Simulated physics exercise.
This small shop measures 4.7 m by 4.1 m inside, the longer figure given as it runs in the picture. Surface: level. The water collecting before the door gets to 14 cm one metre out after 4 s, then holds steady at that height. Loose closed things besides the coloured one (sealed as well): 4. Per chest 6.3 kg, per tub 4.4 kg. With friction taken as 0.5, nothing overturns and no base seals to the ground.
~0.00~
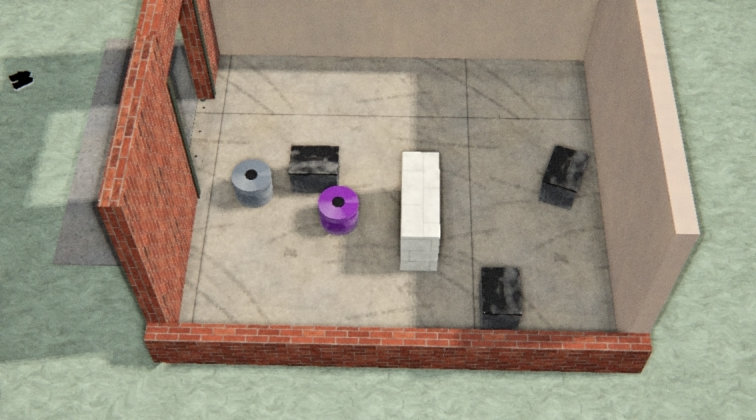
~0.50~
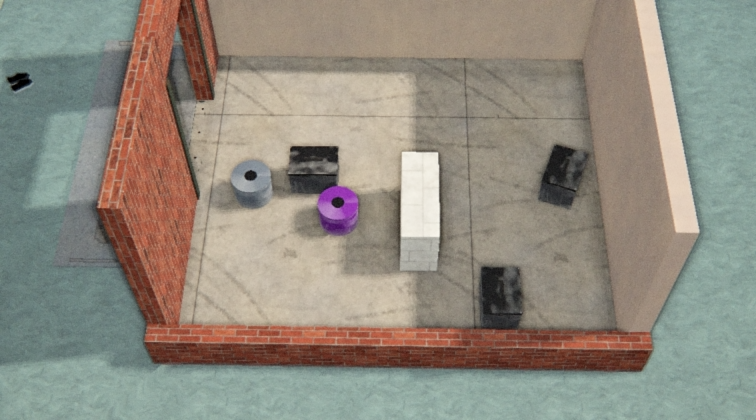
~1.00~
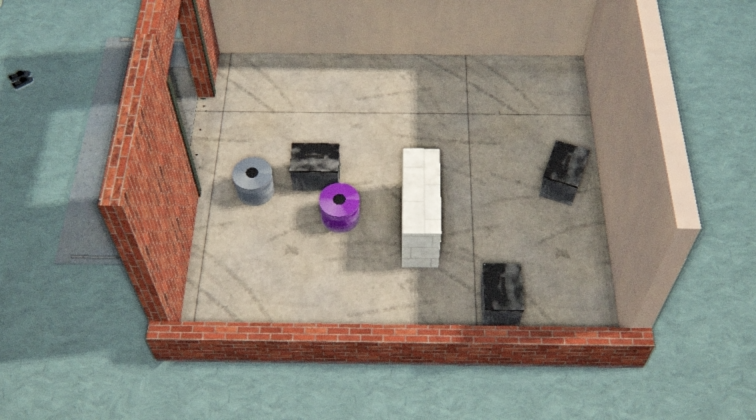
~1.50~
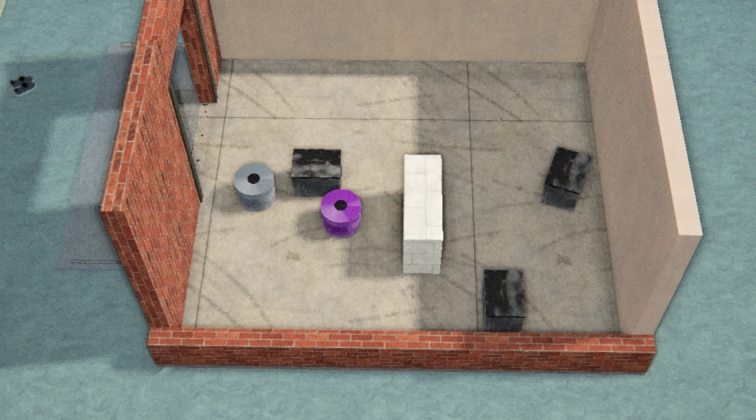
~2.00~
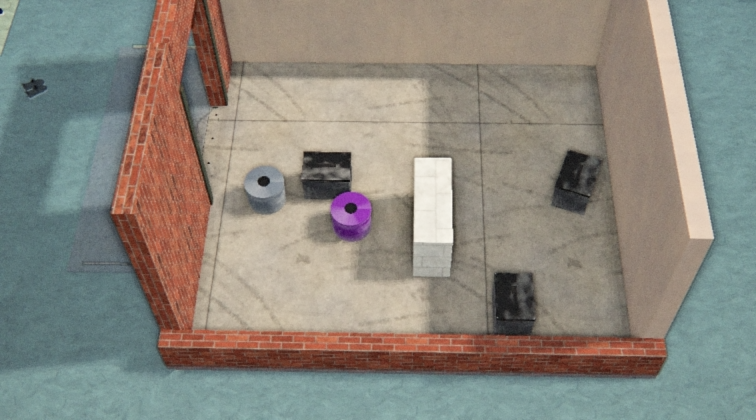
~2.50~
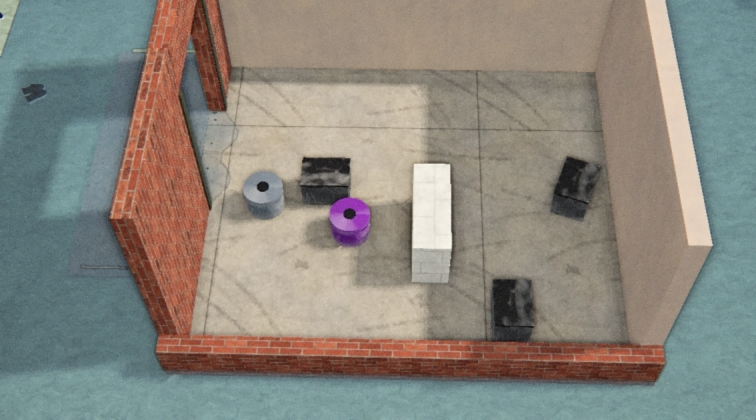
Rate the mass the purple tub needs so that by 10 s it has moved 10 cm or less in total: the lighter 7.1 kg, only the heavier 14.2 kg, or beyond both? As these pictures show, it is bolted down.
Needed mass: Only the heavier one.
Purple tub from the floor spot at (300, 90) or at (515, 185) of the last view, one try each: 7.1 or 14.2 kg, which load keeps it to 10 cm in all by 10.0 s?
Trial 1 - the lower mass works; trial 2 - the lower mass works.
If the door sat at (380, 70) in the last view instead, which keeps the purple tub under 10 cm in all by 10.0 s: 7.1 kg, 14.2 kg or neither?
With that change, the big one is needed.
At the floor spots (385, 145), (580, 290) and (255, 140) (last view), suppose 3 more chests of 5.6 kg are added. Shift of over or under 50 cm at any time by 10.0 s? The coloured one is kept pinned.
Order as asked: Goes beyond / stays within / goes beyond.
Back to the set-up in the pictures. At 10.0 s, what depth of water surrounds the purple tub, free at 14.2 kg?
Depth: Approx. 4 cm.
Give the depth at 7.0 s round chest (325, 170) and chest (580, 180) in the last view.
Some 4 cm at the first, some 2 cm at the second.
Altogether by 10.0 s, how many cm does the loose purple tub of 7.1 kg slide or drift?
About 100 cm.
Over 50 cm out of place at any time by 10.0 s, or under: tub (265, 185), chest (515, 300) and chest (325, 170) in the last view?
Listed order gives above limit, within limit, above limit.
After 3.5 s the purple tub would be 0 cm from its start with 7.1 kg and 0 cm from its start with 14.2 kg; 0 cm of water round it then.
After 4.5 s the purple tub would be 0 cm from its start with 7.1 kg and 0 cm from its start with 14.2 kg; 0 cm of water round it then.
After 7.0 s the purple tub would be 31 cm from its start with 7.1 kg and 0 cm from its start with 14.2 kg; 4 cm of water round it then.
After 10.0 s the purple tub would be 92 cm from its start with 7.1 kg and 0 cm from its start with 14.2 kg; 4 cm of water round it then.
